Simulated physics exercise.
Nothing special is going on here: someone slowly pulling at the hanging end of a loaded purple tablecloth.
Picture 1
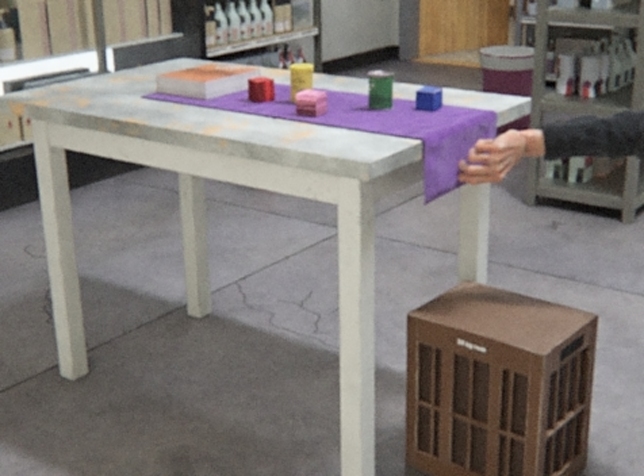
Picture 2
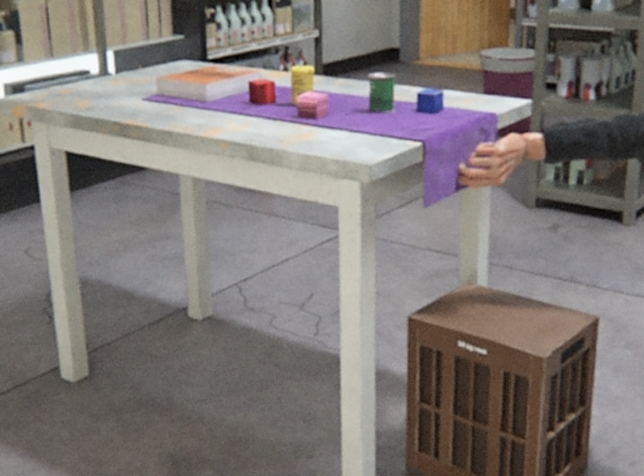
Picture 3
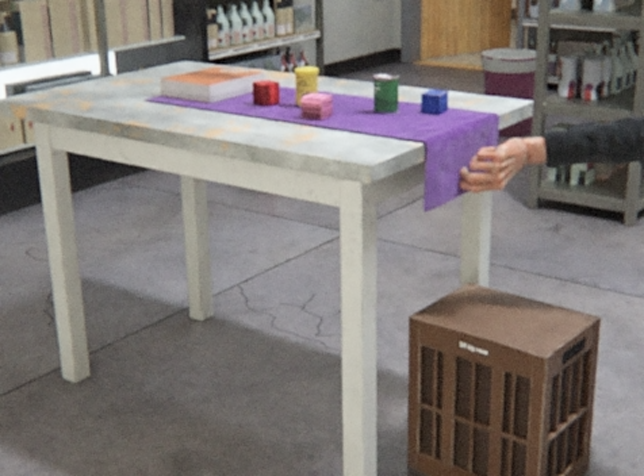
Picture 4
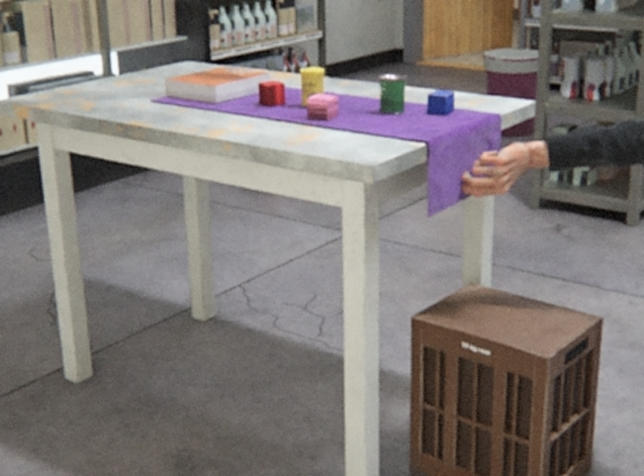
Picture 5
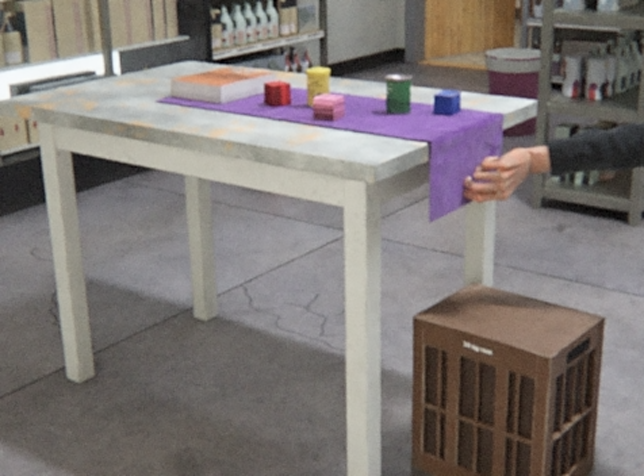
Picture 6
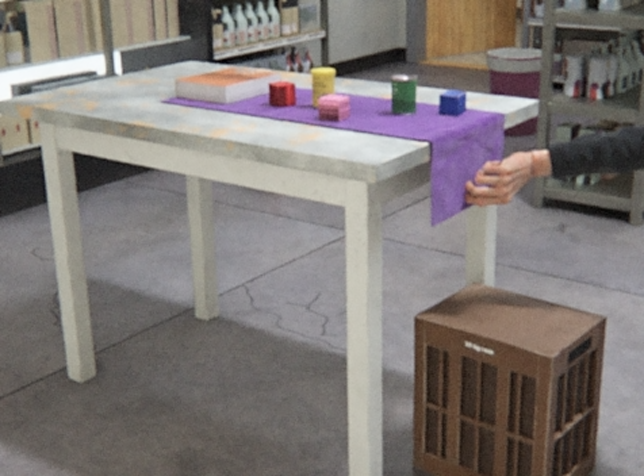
The clip opens on a pale table where a hand at the right grips the hanging end of a purple cloth bearing small colored blocks and cans. The hand slowly draws the cloth down a little, and the objects on it shift slightly right together, still upright, above a brown crate.
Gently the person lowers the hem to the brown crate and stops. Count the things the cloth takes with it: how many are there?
It sends two things down.
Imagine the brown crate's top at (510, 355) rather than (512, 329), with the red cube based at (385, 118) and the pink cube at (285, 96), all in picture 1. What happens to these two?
The red cube is lost; the pink cube stays aboard.
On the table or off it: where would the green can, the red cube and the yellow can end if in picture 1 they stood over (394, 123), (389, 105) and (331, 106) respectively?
Of the three, the green can takes a tumble, the red cube takes a tumble, the yellow can stays aboard.
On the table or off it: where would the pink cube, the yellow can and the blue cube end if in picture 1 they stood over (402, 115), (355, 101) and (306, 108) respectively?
Outcome: Pink cube falls away, yellow can stays aboard, blue cube stays aboard.
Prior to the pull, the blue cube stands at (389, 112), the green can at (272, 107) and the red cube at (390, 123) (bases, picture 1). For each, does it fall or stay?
As for the blue cube, it goes off; the green can stays aboard; the red cube goes off.
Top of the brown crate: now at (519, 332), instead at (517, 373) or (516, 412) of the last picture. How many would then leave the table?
3 and 4.
A little later, hem near (468, 236); all still up.
Next, hem near (469, 277); blue cube gone.
Later still, hem on the crate; blue cube and green can gone.
When it is over, hem on the crate; blue cube and green can gone. It carries off two.
